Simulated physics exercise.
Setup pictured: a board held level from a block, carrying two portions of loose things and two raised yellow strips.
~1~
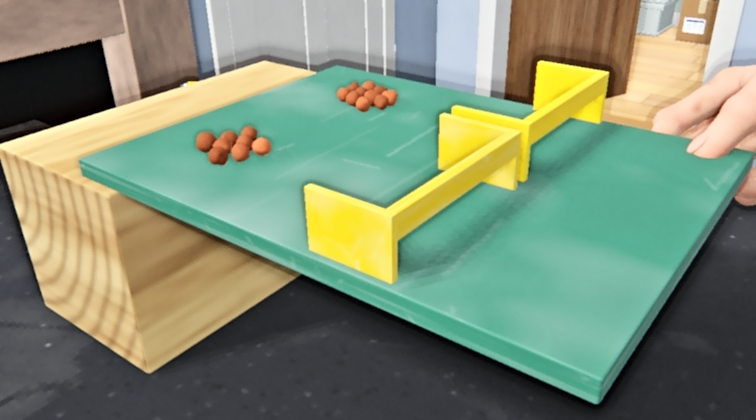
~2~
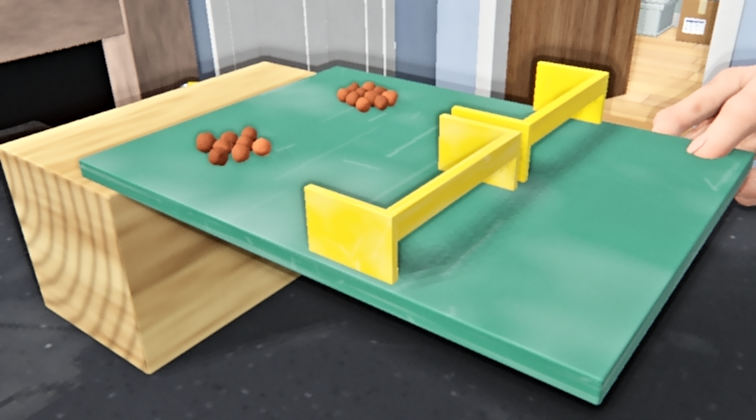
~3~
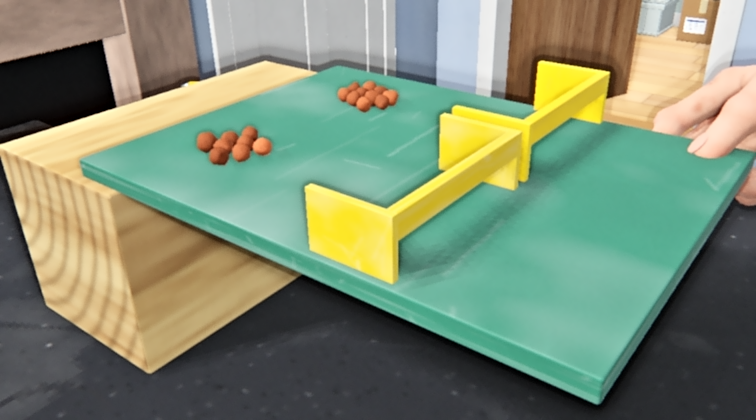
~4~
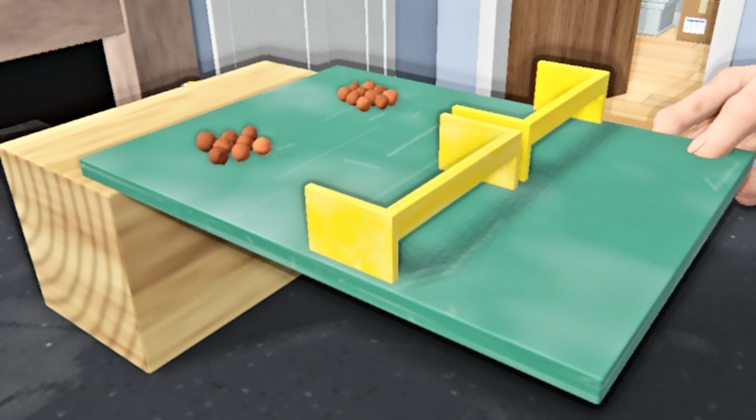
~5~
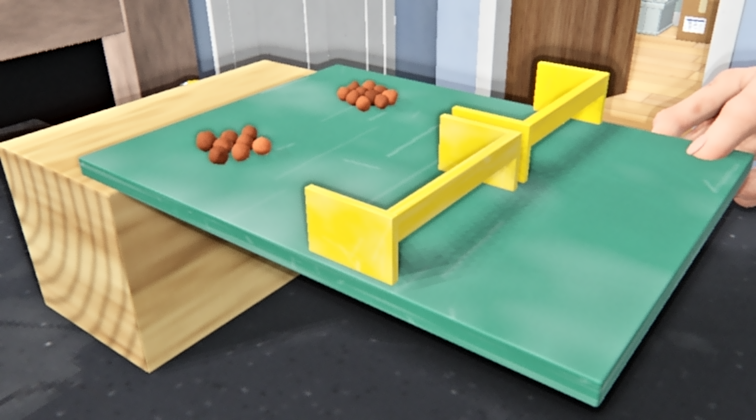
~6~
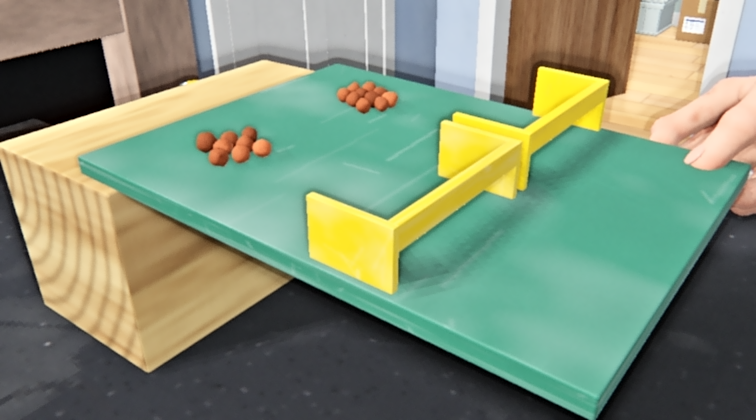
Green board resting on a wooden block stays nearly still, then dips slightly at the hand-held end, its clay pellets staying put.
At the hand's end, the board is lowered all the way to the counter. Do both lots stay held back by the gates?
The near portion carries on; the far portion carries on.
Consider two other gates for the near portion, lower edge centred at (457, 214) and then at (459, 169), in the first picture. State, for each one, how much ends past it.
The first gives 0 %, the second 100 %.
Then, 0.32 s past the last view, board sloping at 10°; near portion where it was; far portion where it was.
Then, 0.72 s past the last view, board sloping at 21°; near portion on its way down; far portion on its way down.
Then, 1.15 s past the last view, board resting at 28°; near portion all past its gate; far portion all past its gate.
Finally, board resting at 28°; near portion all past its gate; far portion all past its gate.
